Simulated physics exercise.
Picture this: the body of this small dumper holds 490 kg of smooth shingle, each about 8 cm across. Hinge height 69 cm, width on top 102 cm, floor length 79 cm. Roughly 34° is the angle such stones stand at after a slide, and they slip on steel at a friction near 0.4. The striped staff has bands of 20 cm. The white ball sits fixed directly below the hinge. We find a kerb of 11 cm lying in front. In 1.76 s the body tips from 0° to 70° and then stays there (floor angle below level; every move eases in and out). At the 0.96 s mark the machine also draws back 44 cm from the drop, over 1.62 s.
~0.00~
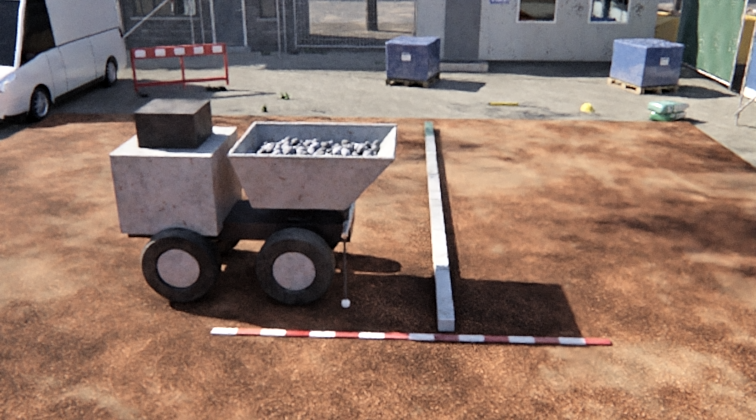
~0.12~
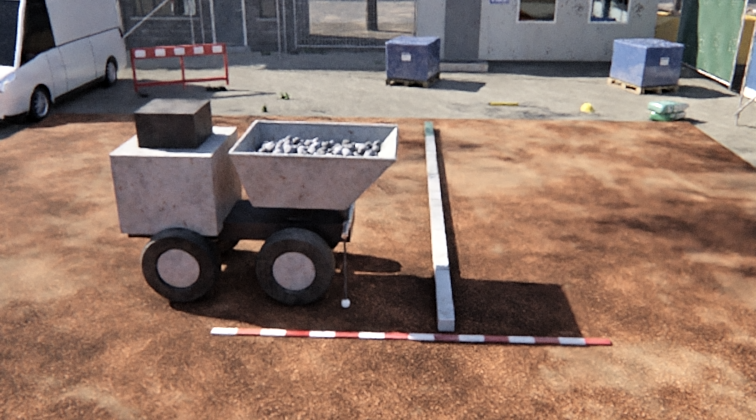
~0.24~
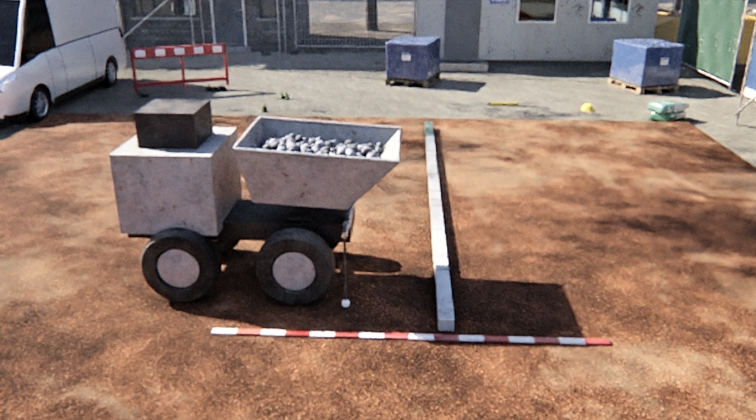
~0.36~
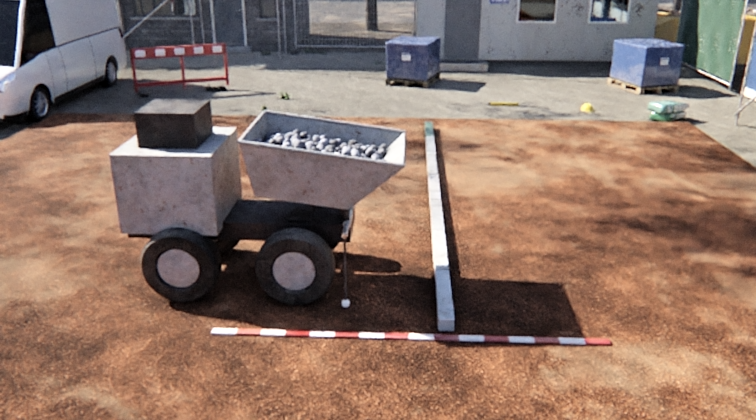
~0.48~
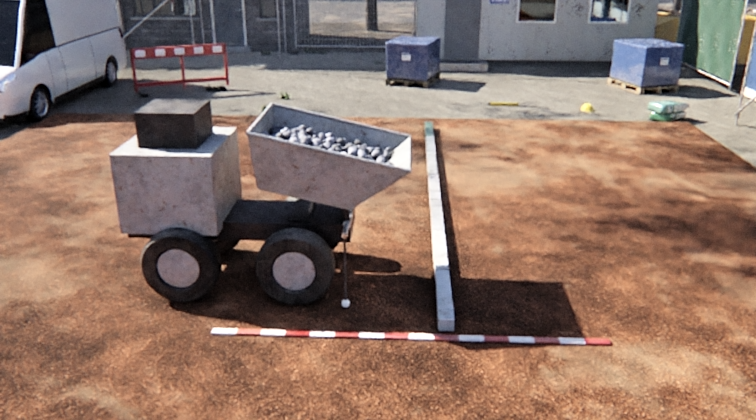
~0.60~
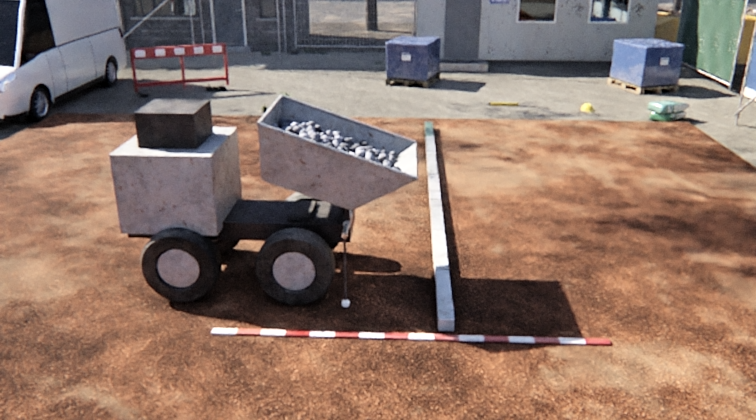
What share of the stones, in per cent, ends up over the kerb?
50 %.
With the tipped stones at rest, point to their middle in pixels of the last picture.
(453, 276).
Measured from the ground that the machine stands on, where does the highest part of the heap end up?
Top of heap: Approx. 30 cm above the machine's ground.
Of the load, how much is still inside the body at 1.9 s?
Roughly 45 per cent is still inside.
After 1.3 s the floor is at 59°; 100 % in the body; the foremost stones are at (437, 212).
After 1.9 s the floor is at 70°; 43 % in the body, 24 % on this side of the kerb, 33 % over the kerb; the foremost stones are at (522, 280).
After 3.0 s the floor is at 70°; 0 % in the body, 48 % on this side of the kerb, 52 % over the kerb; the foremost stones are at (653, 280).
After 5.7 s the floor is at 70°; 0 % in the body, 48 % on this side of the kerb, 52 % over the kerb; the foremost stones are at (655, 280).
